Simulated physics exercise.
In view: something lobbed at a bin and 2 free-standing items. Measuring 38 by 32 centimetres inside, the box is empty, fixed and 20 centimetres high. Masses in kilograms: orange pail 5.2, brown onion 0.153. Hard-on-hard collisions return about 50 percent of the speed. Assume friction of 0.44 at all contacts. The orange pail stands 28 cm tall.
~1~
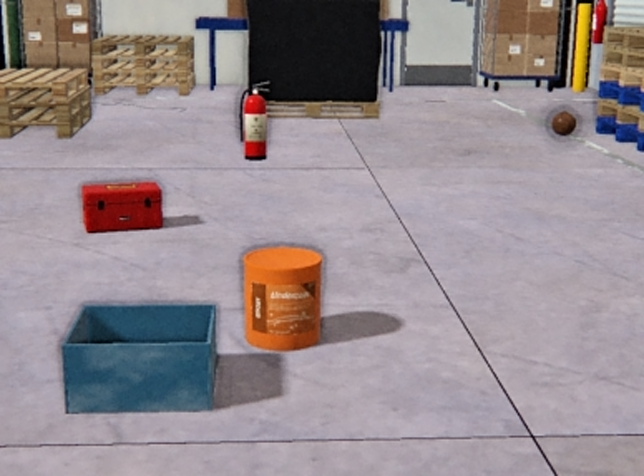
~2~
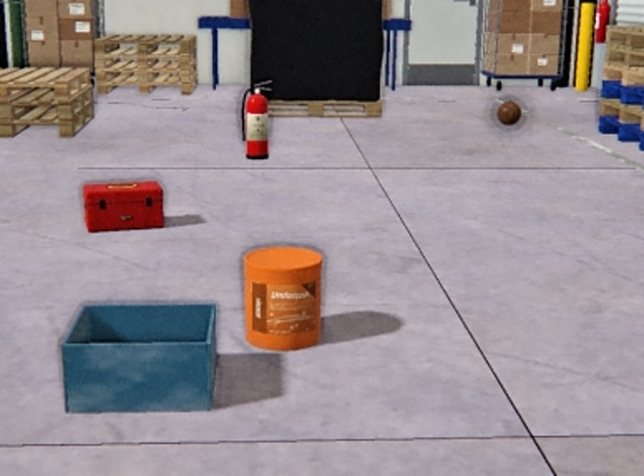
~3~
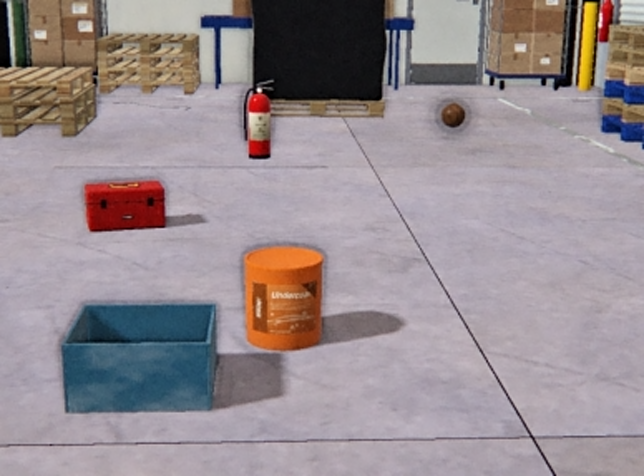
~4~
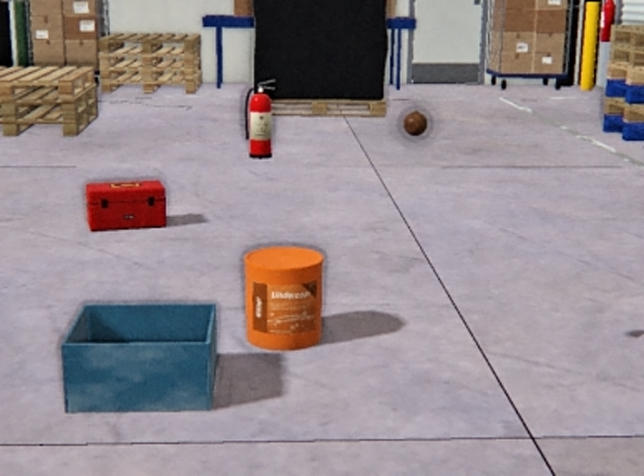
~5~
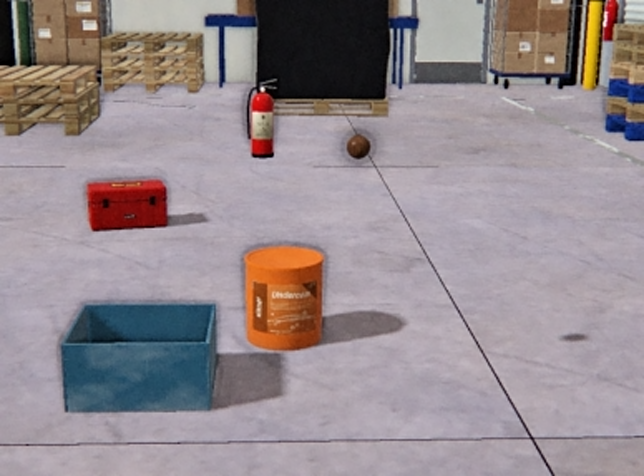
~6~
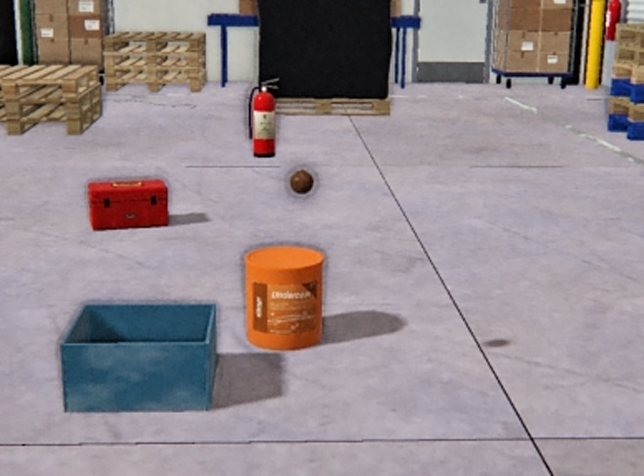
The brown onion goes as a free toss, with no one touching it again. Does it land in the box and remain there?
Pretty sure the box retains it.
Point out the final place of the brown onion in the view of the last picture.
The resting point is around (151, 362).
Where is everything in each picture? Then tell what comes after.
Gap 119 cm; brown onion (564, 124); orange pail (283, 298), in the first picture.
Gap 103 cm; brown onion (509, 113); orange pail (283, 298), in the second picture.
Gap 88 cm; brown onion (453, 116); orange pail (284, 298), in the third picture.
Gap 77 cm; brown onion (416, 124); orange pail (284, 298), in the fourth picture.
Gap 61 cm; brown onion (358, 147); orange pail (284, 298), in the fifth picture.
Gap 46 cm; brown onion (302, 182); orange pail (284, 298), in the sixth picture.
Then, 0.20 s on from there, onion inside the box; brown onion near (125, 369).
Then, 0.40 s on from there, gap 7 cm; brown onion near (138, 315).
Then, 0.60 s on from there, onion inside the box; brown onion near (199, 357).
Then, 0.80 s on from there, onion inside the box; brown onion near (179, 361).
In the end, onion inside the box; orange pail under 10 cm from the start. At the end, from the last picture's camera, brown onion near (151, 362).
